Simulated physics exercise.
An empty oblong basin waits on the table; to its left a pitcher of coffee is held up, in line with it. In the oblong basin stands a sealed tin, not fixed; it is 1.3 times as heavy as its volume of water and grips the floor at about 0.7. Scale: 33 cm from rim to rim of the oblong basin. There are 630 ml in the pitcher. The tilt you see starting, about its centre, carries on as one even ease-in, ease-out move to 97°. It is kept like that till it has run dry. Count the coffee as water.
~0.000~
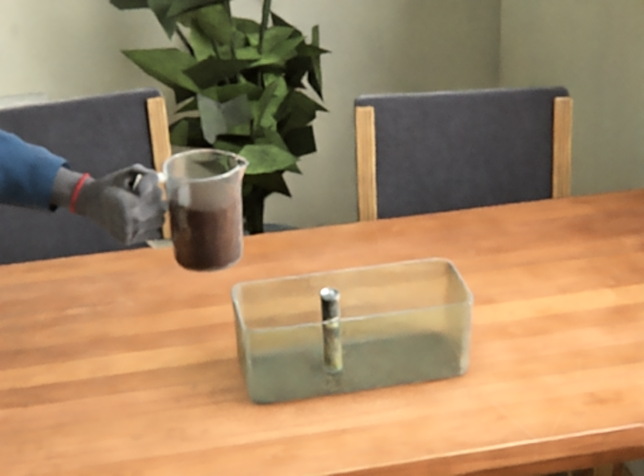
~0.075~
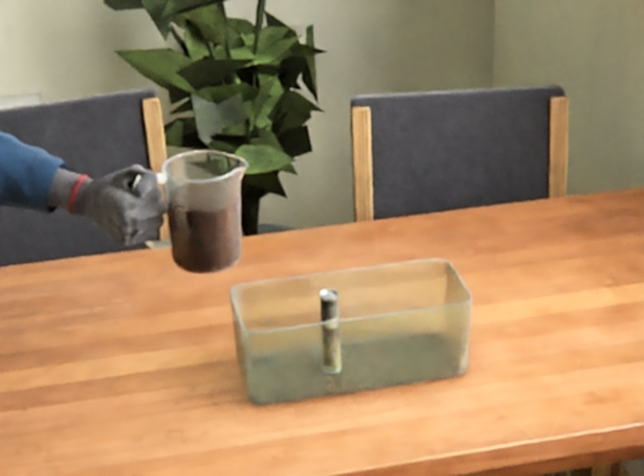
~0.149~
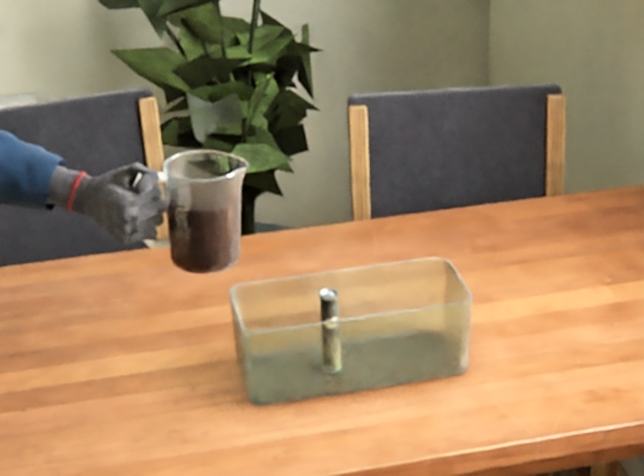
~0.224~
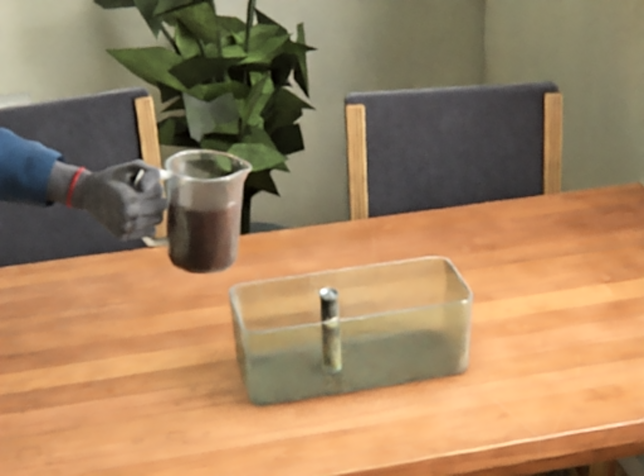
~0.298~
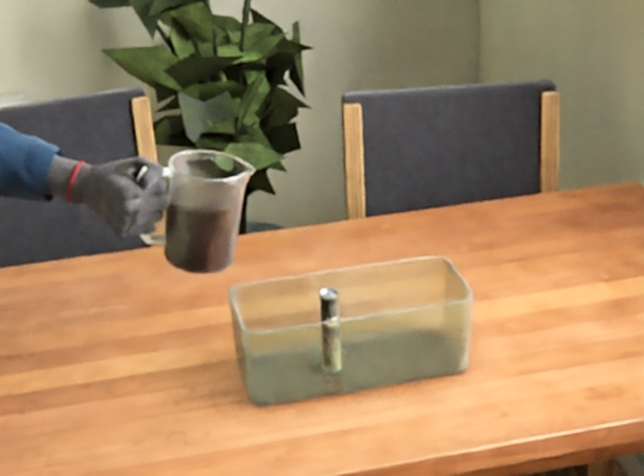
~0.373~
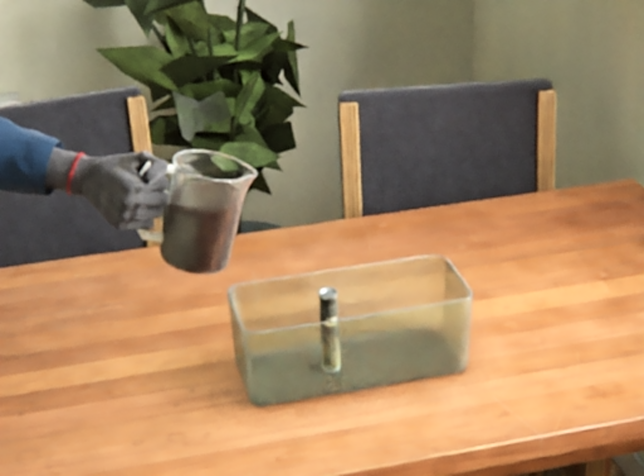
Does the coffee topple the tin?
The tin falls.
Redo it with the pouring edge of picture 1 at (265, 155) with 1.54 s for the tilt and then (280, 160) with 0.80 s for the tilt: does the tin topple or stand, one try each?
First it topples; then it stays up.
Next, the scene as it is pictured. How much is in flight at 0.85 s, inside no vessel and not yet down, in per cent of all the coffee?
About 5 per cent.
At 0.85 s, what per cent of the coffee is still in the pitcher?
About 96 per cent.
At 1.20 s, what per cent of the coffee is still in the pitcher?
Near 52 in a hundred.
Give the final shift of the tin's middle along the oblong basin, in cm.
Some 8.5 cm.
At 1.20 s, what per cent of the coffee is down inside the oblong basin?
Some 26 per cent.
Then, 0.85 s in, the tilt is 61° and 95 per cent is still to pour; the tin stands where it began.
Then, 1.20 s in, the tilt is 89° and 53 per cent is still to pour; the tin leans 12°.
Then, 1.57 s in, the tilt is 97° and 11 per cent is still to pour; the tin lies on its side.
Then, 1.97 s in, the tilt is 97° and 1 per cent is still to pour; the tin lies on its side.
Finally, the tin lies on its side.
